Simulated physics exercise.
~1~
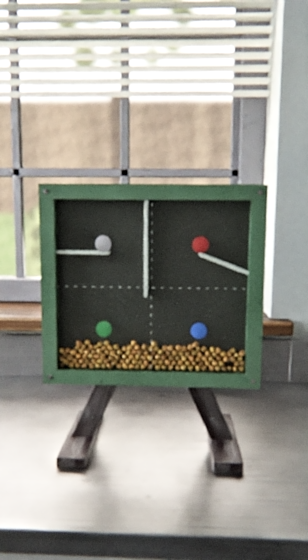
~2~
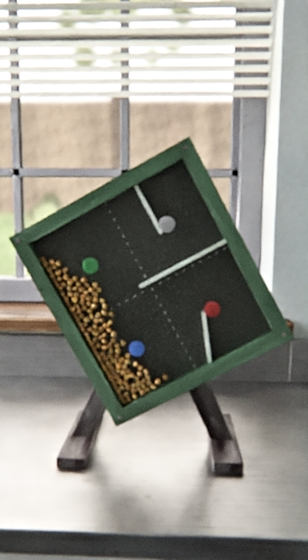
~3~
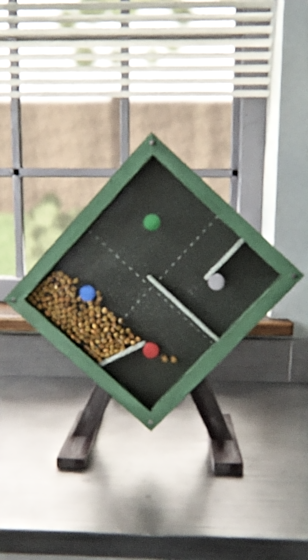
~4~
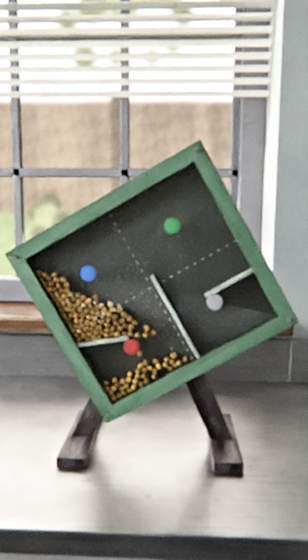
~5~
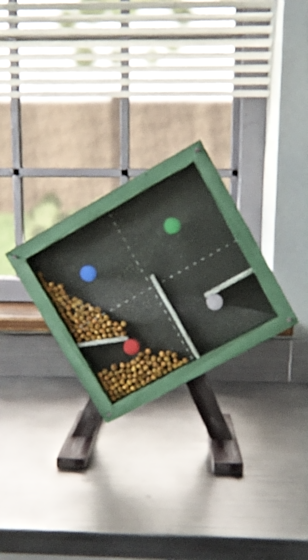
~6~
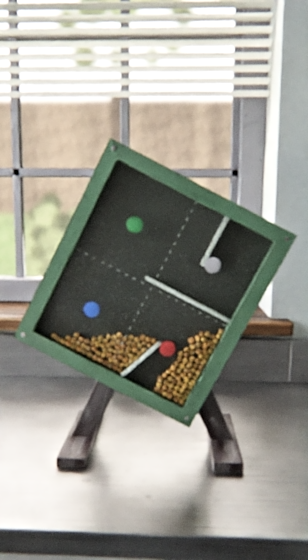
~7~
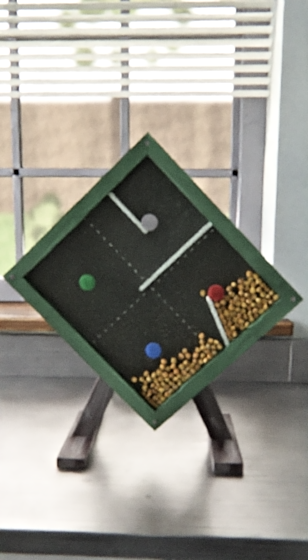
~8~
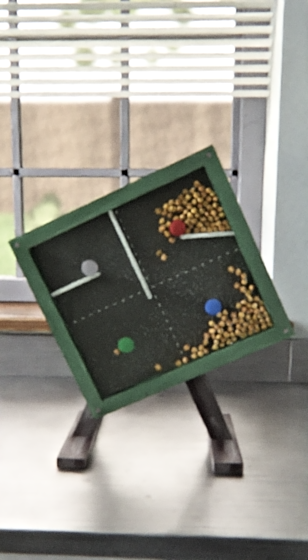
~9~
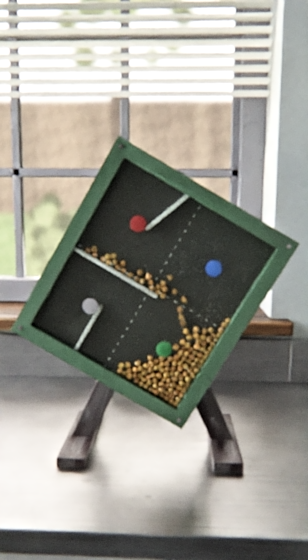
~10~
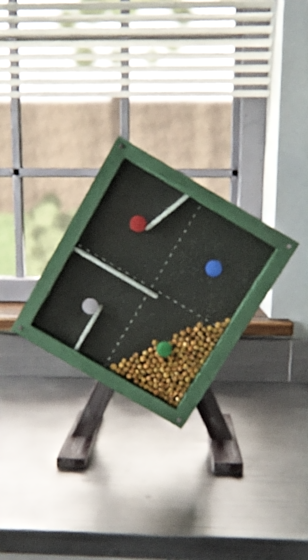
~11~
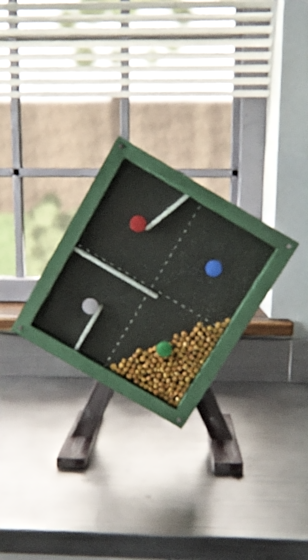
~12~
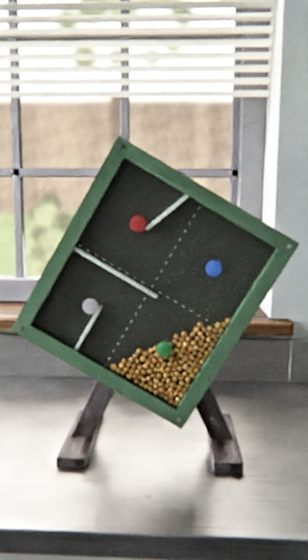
A green-framed box of small golden beads tipped clockwise on its stand by a window, paused steeply tilted, then swung back past level the other way, spilling the beads across its sections until they settled in a heap around the green sticker.
